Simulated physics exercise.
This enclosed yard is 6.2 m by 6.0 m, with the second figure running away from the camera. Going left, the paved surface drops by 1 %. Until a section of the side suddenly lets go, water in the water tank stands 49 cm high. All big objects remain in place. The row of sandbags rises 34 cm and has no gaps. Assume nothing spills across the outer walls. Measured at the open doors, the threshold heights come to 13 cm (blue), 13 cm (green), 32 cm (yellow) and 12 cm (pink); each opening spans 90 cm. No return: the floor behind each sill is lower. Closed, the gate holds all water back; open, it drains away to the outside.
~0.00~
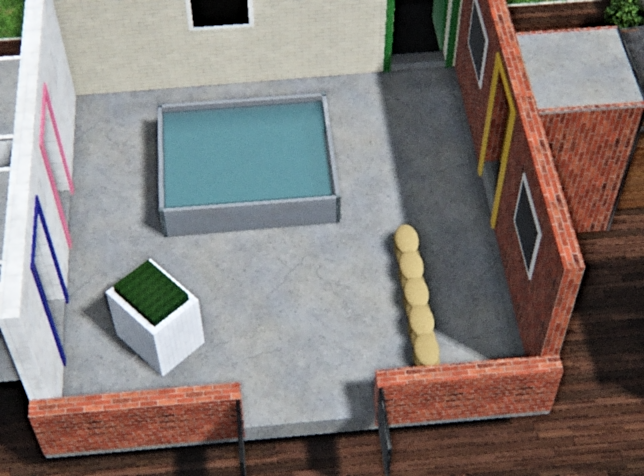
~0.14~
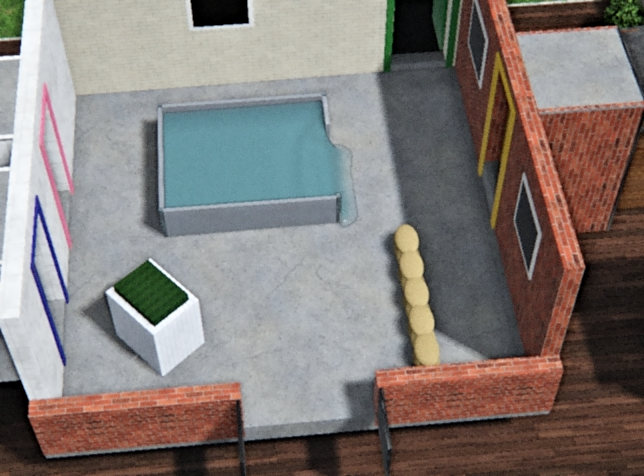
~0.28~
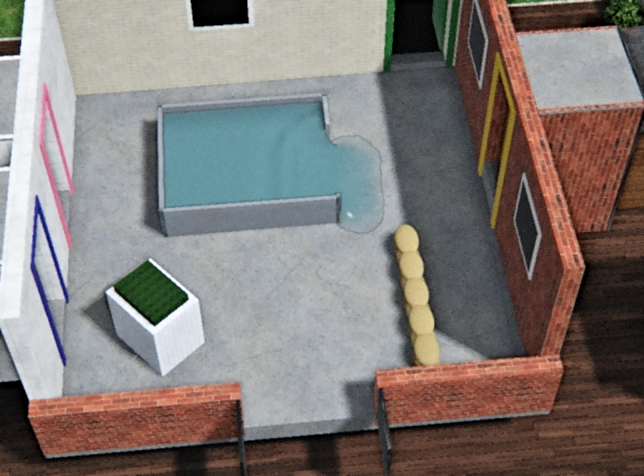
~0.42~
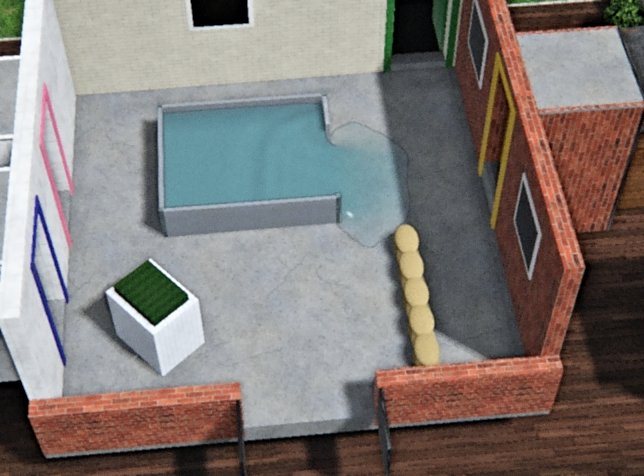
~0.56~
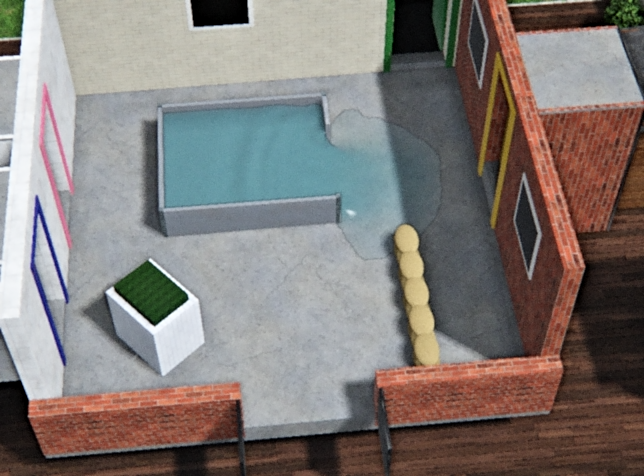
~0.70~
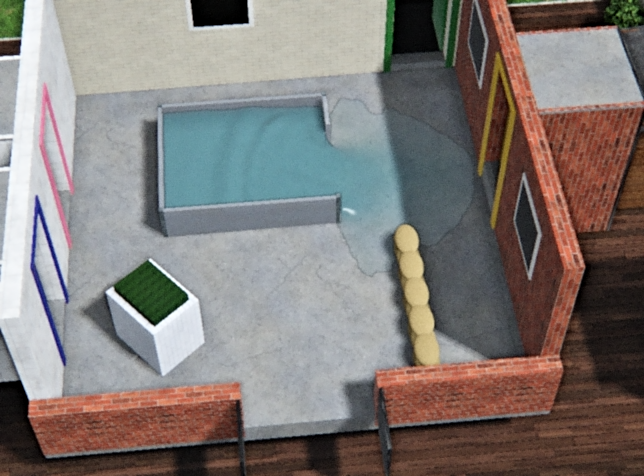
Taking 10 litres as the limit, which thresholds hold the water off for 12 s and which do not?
My prediction: Blue door: The total remains smaller than the cap; green door: The total grows larger than the cap; yellow door: The total remains smaller than the cap; pink door: The total remains smaller than the cap.
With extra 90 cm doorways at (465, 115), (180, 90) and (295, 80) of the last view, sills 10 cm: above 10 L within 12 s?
Result in order - more than that, not enough, not enough.
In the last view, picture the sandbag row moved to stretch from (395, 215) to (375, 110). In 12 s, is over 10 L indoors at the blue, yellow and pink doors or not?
Then, at the blue door it's not exceeded, at the yellow door it's not exceeded, at the pink door it's not exceeded.
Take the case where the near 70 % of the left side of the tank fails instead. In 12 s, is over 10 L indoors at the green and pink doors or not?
Green: Within the limit; pink: Exceeding the limit.
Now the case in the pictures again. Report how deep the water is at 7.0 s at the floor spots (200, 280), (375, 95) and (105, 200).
2, 8 and 1 cm.
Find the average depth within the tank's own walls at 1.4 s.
It averages close to 36 cm.
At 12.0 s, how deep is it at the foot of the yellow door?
5.5 cm or so.
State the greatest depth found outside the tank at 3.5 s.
Peak depth: Approx. 27 cm.
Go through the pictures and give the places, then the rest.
The water tank at (246, 153) is whole and still, 49 cm deep, in the first frame.
The front is at (347, 221), 0.8 m from the gap at (331, 176); 0.3 m2 of floor is under water; 49 cm left at the back of the water tank, in the second frame.
Water pours out at (331, 178) and has run 1.0 m, to (368, 225); typically 10 cm deep outside, 49 cm at the water tank's back, in the third frame.
Water pours out at (331, 178) and has run 1.2 m, to (400, 219); typically 7 cm deep outside, 49 cm at the water tank's back, in the fourth frame.
The front is at (432, 155), 1.7 m from the gap at (331, 179); 3.0 m2 of floor is under water; 49 cm left at the back of the water tank, in the fifth frame.
The front is at (464, 155), 2.1 m from the gap at (331, 178); 4.2 m2 of floor is under water; 49 cm left at the back of the water tank, in the sixth frame.
After 1.4 s water covers 20 % of the floor and is deepest (26 cm) near (483, 187); blue door not reached, green door not reached, yellow door 25 cm at the sill, 0 L in, pink door not reached.
After 2.2 s water covers 30 % of the floor and is deepest (30 cm) near (464, 208); blue door not reached, green door 13 cm at the sill, 1 L in, yellow door 28 cm at the sill, 0 L in, pink door not reached.
After 3.5 s water covers 40 % of the floor and is deepest (27 cm) near (477, 389); blue door not reached, green door 22 cm at the sill, 32 L in, yellow door 20 cm at the sill, 0 L in, pink door not reached.
After 7.0 s water covers 70 % of the floor and is deepest (18 cm) near (492, 224); blue door 1 cm at the sill, 0 L in, green door 12 cm at the sill, 76 L in, yellow door 12 cm at the sill, 0 L in, pink door 2 cm at the sill, 0 L in.
After 12.0 s water covers 95 % of the floor and is deepest (14 cm) near (146, 420); blue door 9 cm at the sill, 0 L in, green door 9 cm at the sill, 76 L in, yellow door 5 cm at the sill, 0 L in, pink door 5 cm at the sill, 0 L in.
